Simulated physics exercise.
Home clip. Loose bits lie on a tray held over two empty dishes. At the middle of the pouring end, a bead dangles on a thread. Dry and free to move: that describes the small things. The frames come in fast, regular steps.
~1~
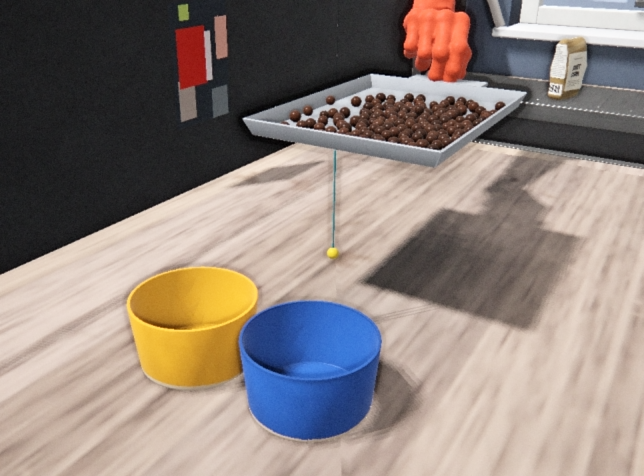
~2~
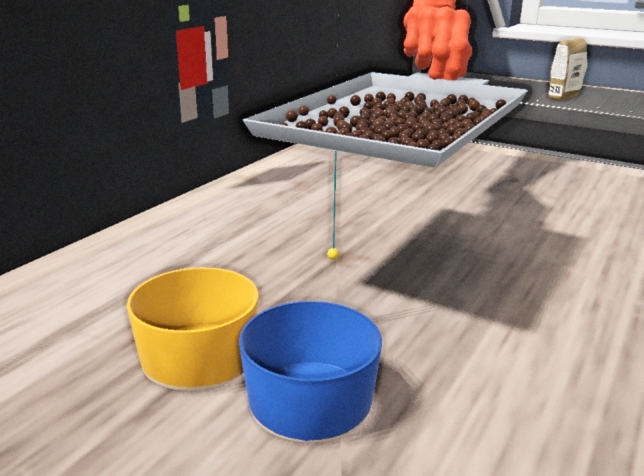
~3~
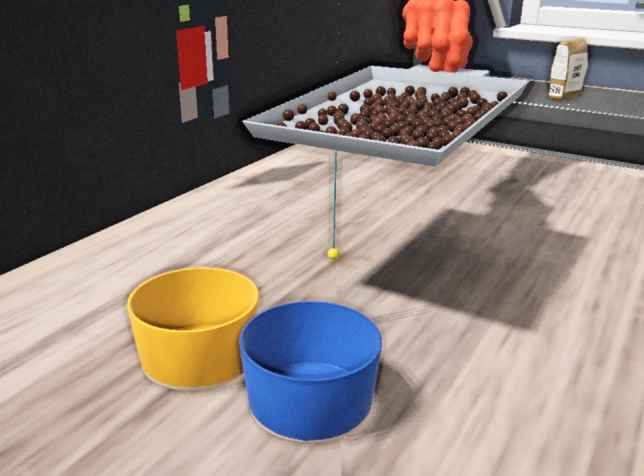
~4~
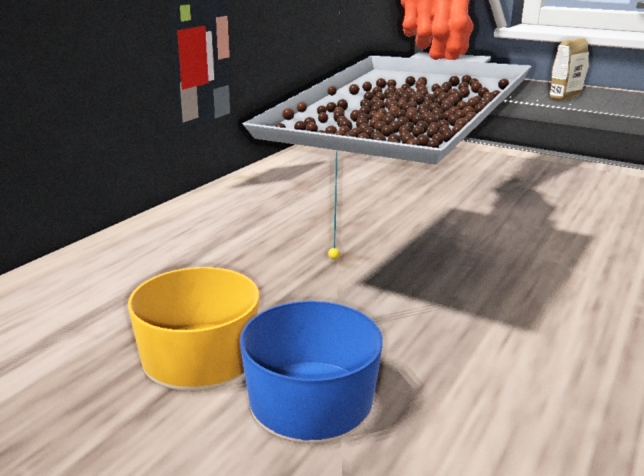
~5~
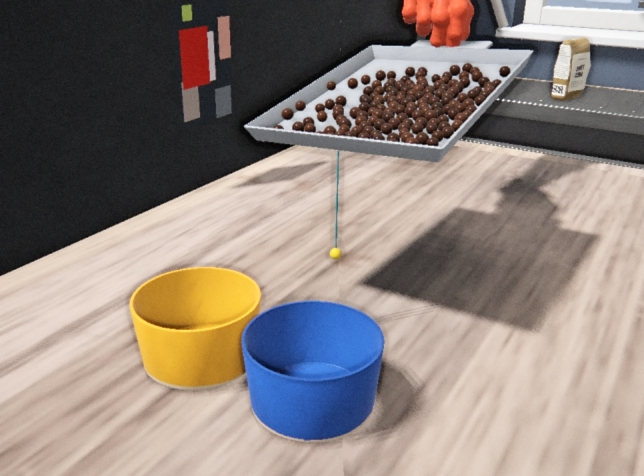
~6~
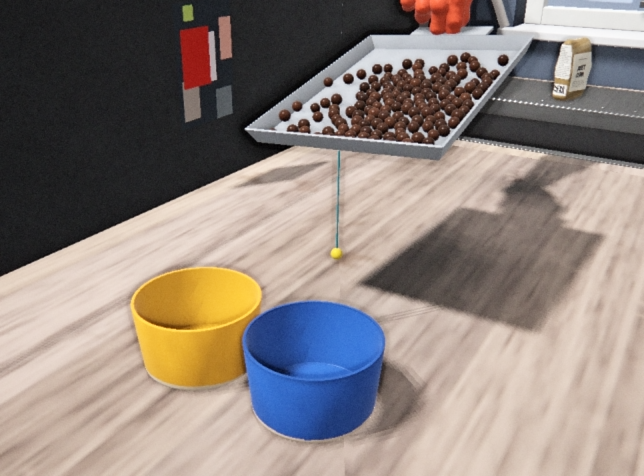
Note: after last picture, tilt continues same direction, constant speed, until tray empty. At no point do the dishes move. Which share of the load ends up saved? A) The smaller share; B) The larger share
The smaller share.
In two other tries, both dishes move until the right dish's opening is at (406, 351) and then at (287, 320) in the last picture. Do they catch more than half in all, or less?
Try 1: Not up to half; try 2: Not up to half.
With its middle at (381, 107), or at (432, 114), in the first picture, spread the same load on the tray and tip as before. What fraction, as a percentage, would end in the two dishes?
It would be about 0 per cent for the first and about 0 per cent for the second.
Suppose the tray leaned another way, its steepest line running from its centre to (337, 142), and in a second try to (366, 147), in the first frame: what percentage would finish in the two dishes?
In turn some 0 and 10 per cent.
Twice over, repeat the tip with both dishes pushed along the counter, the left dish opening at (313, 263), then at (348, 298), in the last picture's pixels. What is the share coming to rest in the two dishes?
Close to 40 in a hundred first, close to 20 in a hundred second.
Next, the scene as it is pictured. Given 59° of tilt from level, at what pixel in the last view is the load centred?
Its middle sits at about pixel (284, 162).
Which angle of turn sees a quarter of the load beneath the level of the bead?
At roughly 55°.
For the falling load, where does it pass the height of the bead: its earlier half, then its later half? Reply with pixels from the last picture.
I'd say close to (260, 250) at first and close to (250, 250) later on.
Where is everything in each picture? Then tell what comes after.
The first picture shows corners of the pouring end at (253, 118) and (436, 149), level; middle of the load at (408, 119), chocolate balls; left dish at (152, 352); right dish at (272, 401); bead on its thread at (333, 253).
The second picture shows corners of the pouring end at (253, 119) and (437, 149), level; middle of the load at (408, 119).
The third picture shows corners of the pouring end at (253, 120) and (437, 148), tipped barely, lowest at the left corner; middle of the load at (409, 115).
The fourth picture shows corners of the pouring end at (253, 122) and (437, 146), tipped a little, lowest at the left corner; middle of the load at (408, 109), a stray few on the move.
The fifth picture shows corners of the pouring end at (254, 124) and (438, 144), tipped a little, lowest at the left corner; middle of the load at (407, 104), a small part on the move.
The sixth picture shows corners of the pouring end at (254, 126) and (438, 142), tipped a little, lowest at the left corner; middle of the load at (402, 101), most on the move; left dish at (155, 352); right dish at (275, 402).
Soon after the last picture, tray tipped steeply; about half on the tray; a stray few in the left dish; about a third outside both; about a quarter in the air.
A little later, tray tipped right over; a stray few in the right dish; a small part in the left dish; nearly all outside both.
Later still, tray tipped past a quarter turn; a stray few in the right dish; a small part in the left dish; nearly all outside both.
By the end, tray tipped past a quarter turn; a stray few in the right dish; a small part in the left dish; nearly all outside both.
